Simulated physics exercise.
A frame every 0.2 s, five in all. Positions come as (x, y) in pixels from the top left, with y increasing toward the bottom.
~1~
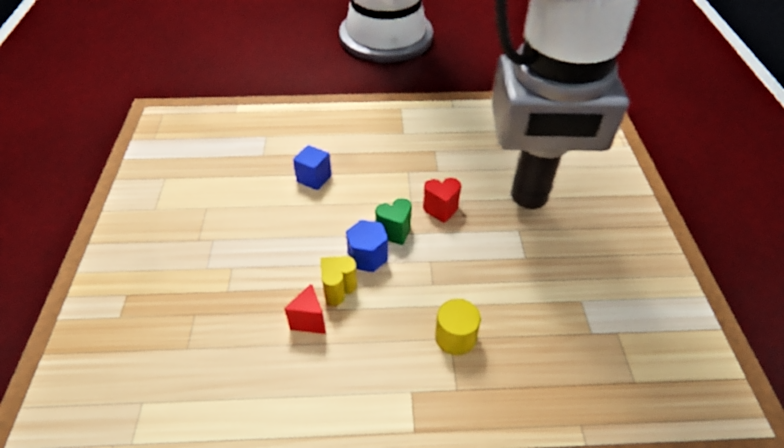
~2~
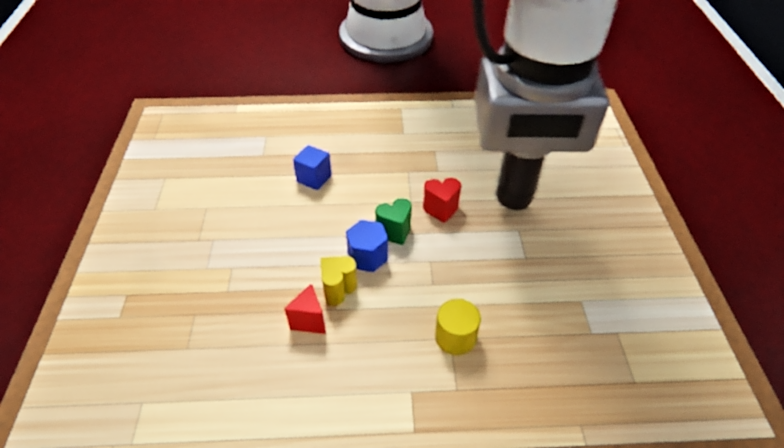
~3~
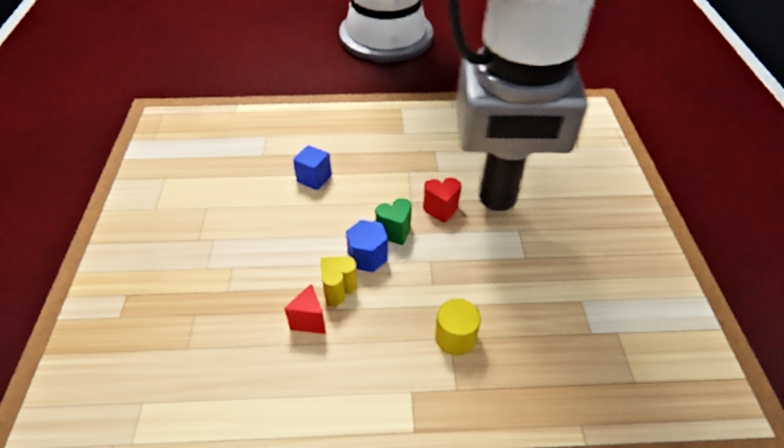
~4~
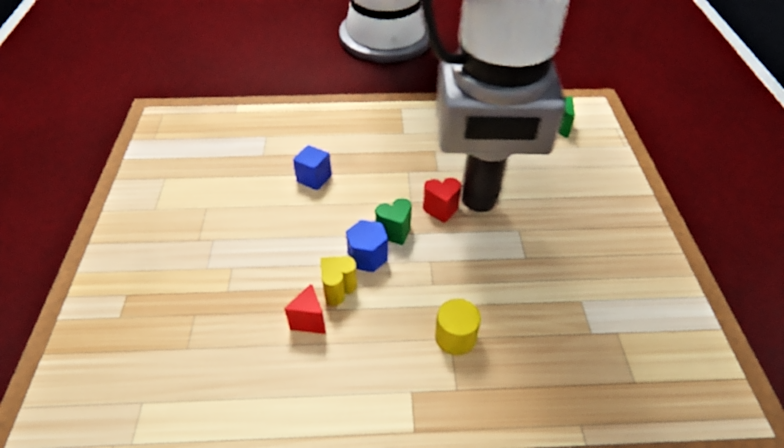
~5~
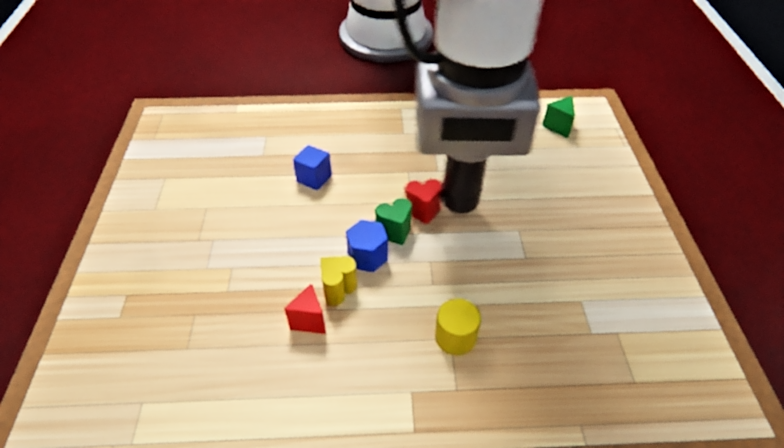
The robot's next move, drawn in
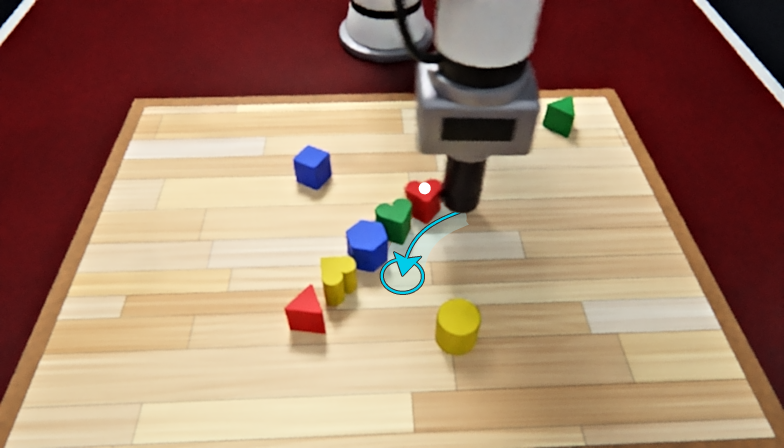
A robot arm with a dark stick slides steadily left across a wooden board scattered with coloured blocks, then nudges the red heart-shaped block left toward the green heart-shaped one, while the other blocks stay still.
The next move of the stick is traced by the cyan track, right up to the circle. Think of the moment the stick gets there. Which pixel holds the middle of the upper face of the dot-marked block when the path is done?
The centre of its top will be at (404, 187).
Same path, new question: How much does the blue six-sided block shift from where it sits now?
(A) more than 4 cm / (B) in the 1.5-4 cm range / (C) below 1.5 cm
Correct choice: C.
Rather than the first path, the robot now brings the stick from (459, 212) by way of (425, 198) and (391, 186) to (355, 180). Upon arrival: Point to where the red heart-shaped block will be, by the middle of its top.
It should be at about (380, 186).
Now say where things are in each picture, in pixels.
Lower end of the stick (529, 197), tops of blocks, yellow heart-shaped block (336, 268), blue six-sided block (367, 234), green heart-shaped block (395, 209), red heart-shaped block (444, 187), in the first picture.
Stick (514, 197), blocks as before, in the second picture.
Stick (497, 198), blocks as before, in the third picture.
Stick (480, 199), blocks as before, in the fourth picture.
Stick (460, 201), yellow heart-shaped block (336, 268), blue six-sided block (367, 234), green heart-shaped block (395, 209), red heart-shaped block (425, 188), in the fifth picture.
The drawn path runs from (459, 212) by way of (431, 226) and (411, 247) to (402, 276); the dot is on the red heart-shaped block.
What follows on the original path. One third of the way, stick (432, 214); red heart-shaped block (406, 188).
Two thirds of the way, stick (411, 236); green heart-shaped block (381, 212); red heart-shaped block (404, 187).
At the end, stick (403, 265); yellow heart-shaped block not moved; blue six-sided block (363, 236); green heart-shaped block (381, 212); red heart-shaped block (404, 187).
